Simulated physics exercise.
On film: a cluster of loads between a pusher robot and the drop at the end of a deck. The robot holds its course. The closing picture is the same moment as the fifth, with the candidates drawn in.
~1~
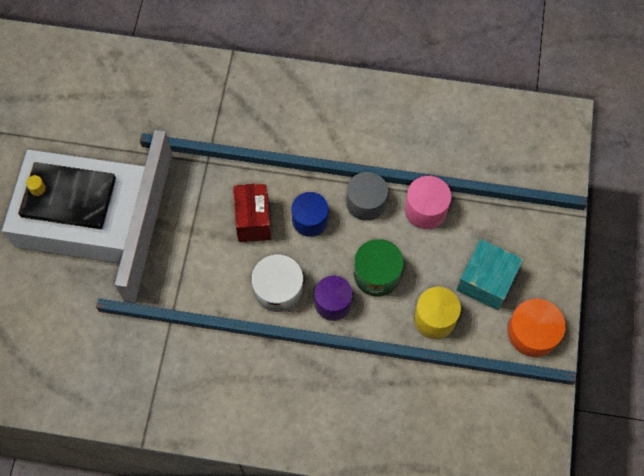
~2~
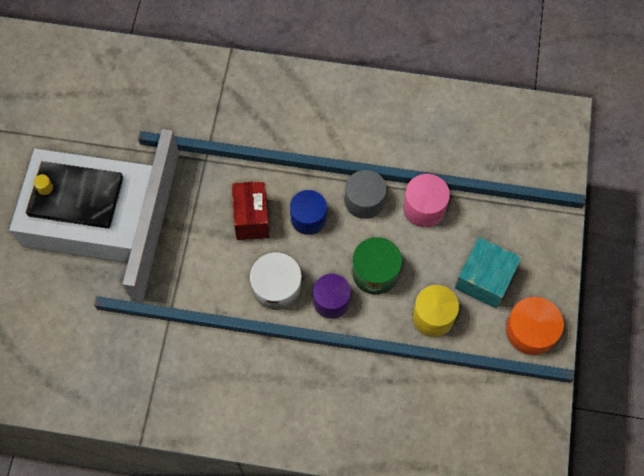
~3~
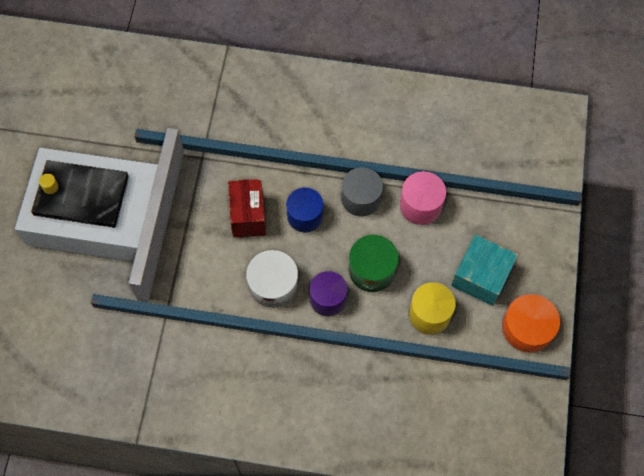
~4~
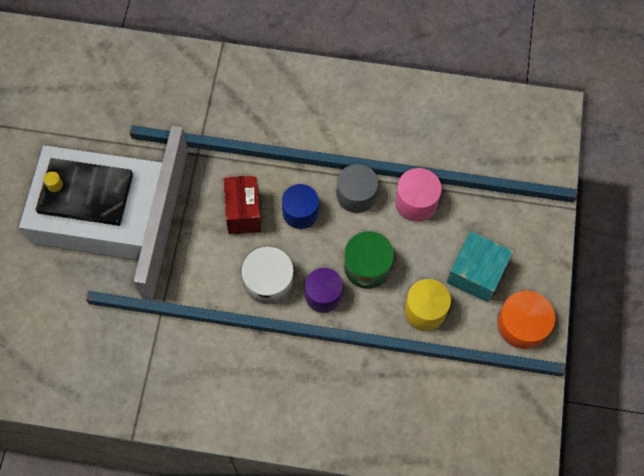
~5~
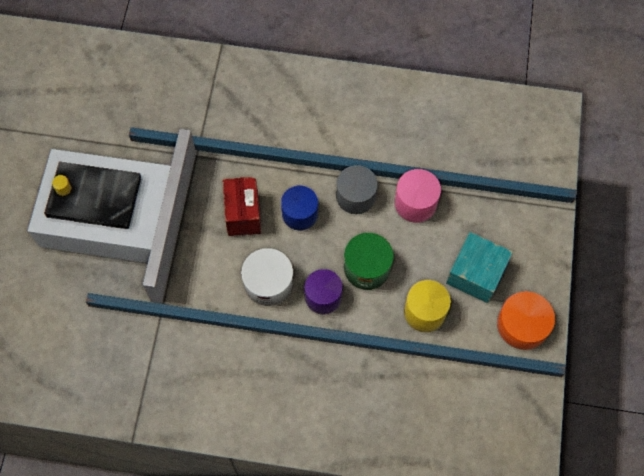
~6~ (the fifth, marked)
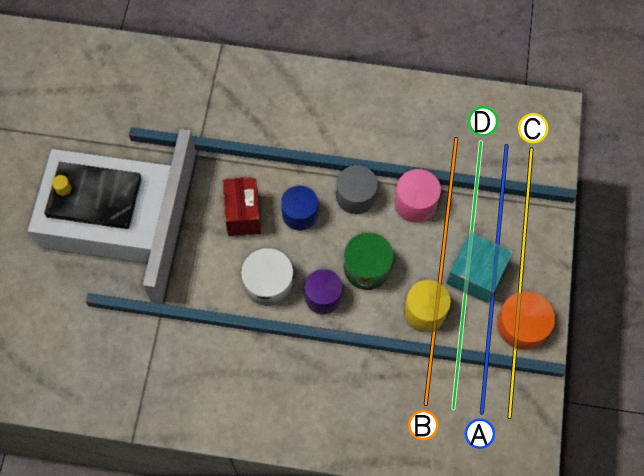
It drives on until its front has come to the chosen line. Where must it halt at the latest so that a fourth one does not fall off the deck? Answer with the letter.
It can go as far as A.
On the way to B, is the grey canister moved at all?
By then, yes.
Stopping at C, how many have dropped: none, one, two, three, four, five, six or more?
In all, six or more.
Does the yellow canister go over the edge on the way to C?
Yes.
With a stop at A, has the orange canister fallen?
By then, yes.
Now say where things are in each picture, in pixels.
In the first picture, green pail (379, 268); purple canister (334, 299); red box (253, 213).
In the second picture, robot (81, 195); yellow canister (436, 311).
In the third picture, robot (87, 194); pink canister (423, 199).
In the fourth picture, robot (91, 192); grey canister (357, 188).
In the fifth picture, robot (100, 195); white pail (268, 278); green pail (368, 262); purple canister (324, 292).
On the marked copy, A at (495, 272); B at (442, 264); C at (521, 276); D at (468, 268).
Following A. Soon after the start, robot (217, 212); grey canister (366, 188); purple canister (350, 299).
Later, robot (334, 229); orange canister (531, 323); turquoise crate (521, 274).
In the end, robot (428, 243); blue canister over the edge; turquoise crate over the edge; three fallen.
As for the rest, B is within the limit but short; C drops six; D is within the limit but short.
